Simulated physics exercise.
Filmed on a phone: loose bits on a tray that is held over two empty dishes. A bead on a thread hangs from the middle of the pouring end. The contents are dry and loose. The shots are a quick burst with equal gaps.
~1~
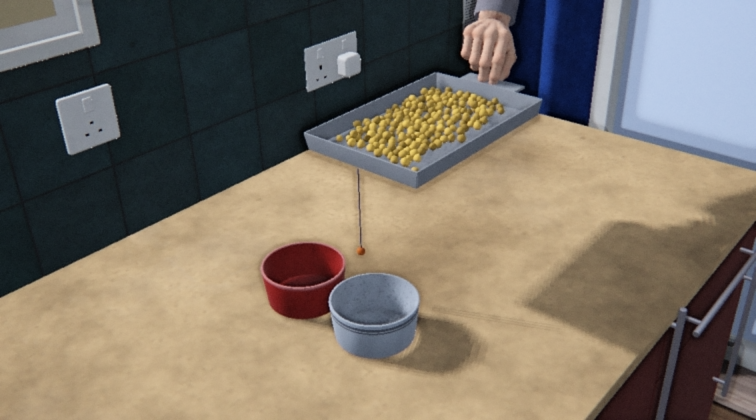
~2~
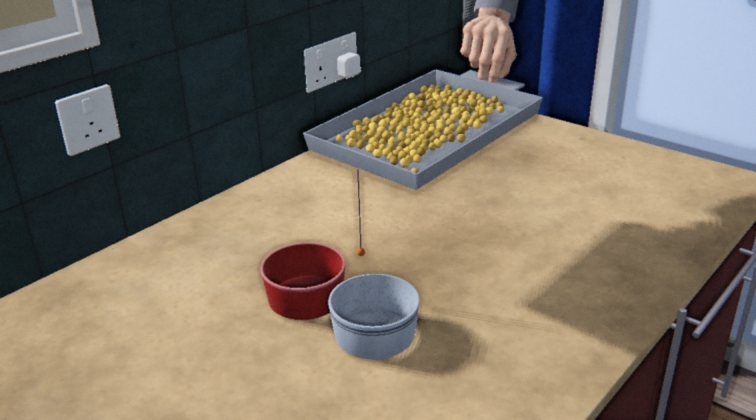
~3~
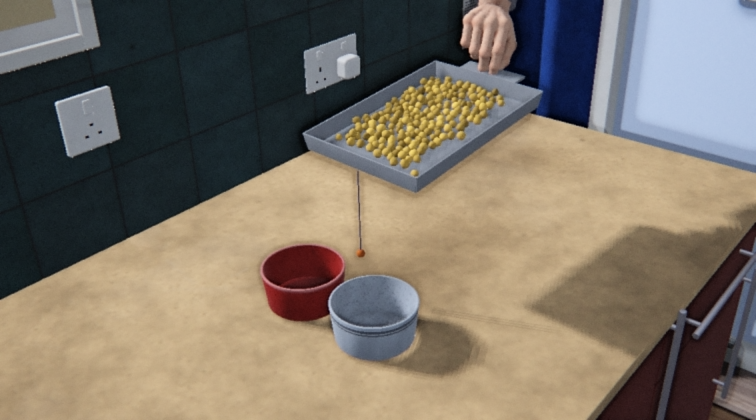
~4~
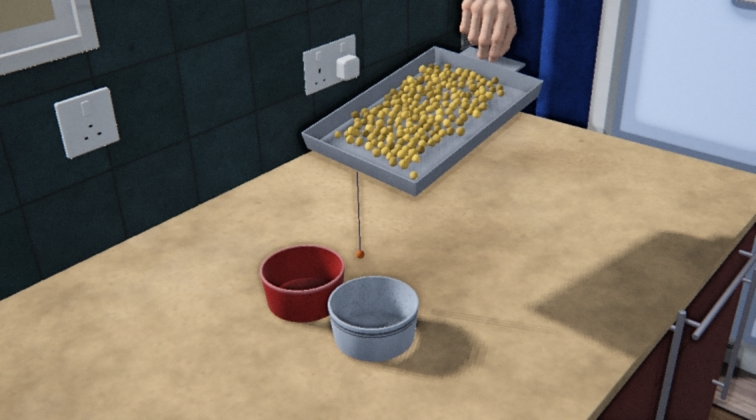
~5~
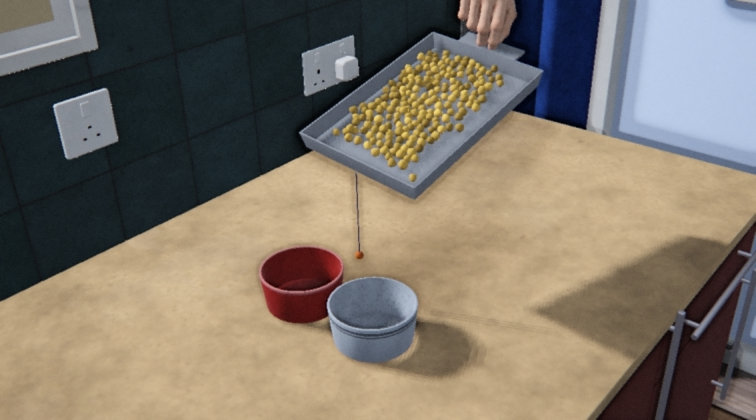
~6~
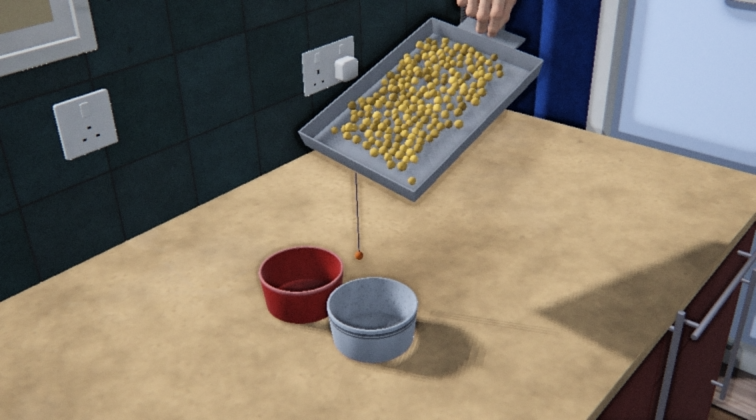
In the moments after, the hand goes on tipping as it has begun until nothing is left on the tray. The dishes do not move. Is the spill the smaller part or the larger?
They take the larger part between them.
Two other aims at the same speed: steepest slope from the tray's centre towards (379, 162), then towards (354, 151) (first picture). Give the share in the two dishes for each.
In turn 80 and 80 in a hundred.
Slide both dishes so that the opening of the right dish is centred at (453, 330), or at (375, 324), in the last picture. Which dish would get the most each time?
The first try: The left dish. The second: The right one.
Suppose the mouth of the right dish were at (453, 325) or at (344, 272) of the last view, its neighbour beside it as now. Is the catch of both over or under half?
The first try: Above a half. The second: The smaller part.
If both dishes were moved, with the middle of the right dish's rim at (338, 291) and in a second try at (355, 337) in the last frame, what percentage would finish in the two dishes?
In turn 20 and 10 in a hundred.
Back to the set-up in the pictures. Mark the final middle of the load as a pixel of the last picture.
Roughly at (386, 334).
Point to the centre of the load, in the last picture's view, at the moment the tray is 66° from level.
Close to (401, 150).
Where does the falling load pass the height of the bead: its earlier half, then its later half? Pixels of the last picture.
Early half (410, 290), late half (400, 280).
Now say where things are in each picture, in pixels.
In the first frame, corners of the pouring end at (308, 133) and (416, 170), level; middle of the load at (424, 121), puffed corn balls; left dish at (275, 297); right dish at (345, 335); bead on its thread at (361, 251).
In the second frame, corners of the pouring end at (308, 133) and (416, 172), level; middle of the load at (423, 119).
In the third frame, corners of the pouring end at (307, 133) and (416, 175), tipped barely, lowest at the right corner; middle of the load at (423, 115).
In the fourth frame, corners of the pouring end at (306, 133) and (415, 180), tipped a little, lowest at the right corner; middle of the load at (422, 108).
In the fifth frame, corners of the pouring end at (304, 132) and (414, 185), tipped clearly, lowest at the right corner; middle of the load at (421, 101).
In the sixth frame, corners of the pouring end at (303, 131) and (413, 188), tipped clearly, lowest at the right corner; middle of the load at (420, 95); left dish at (273, 301); right dish at (343, 339).
Soon after the last picture, tray tipped steeply; nearly all on the tray; a stray few in the air.
A little later, tray tipped past a quarter turn; about a third on the tray; about a quarter in the right dish; a small part outside both; about a quarter in the air.
Later still, tray tipped past a quarter turn; about two thirds in the right dish; about a third outside both.
At rest, tray tipped past a quarter turn; about two thirds in the right dish; none in the left dish; about a third outside both.
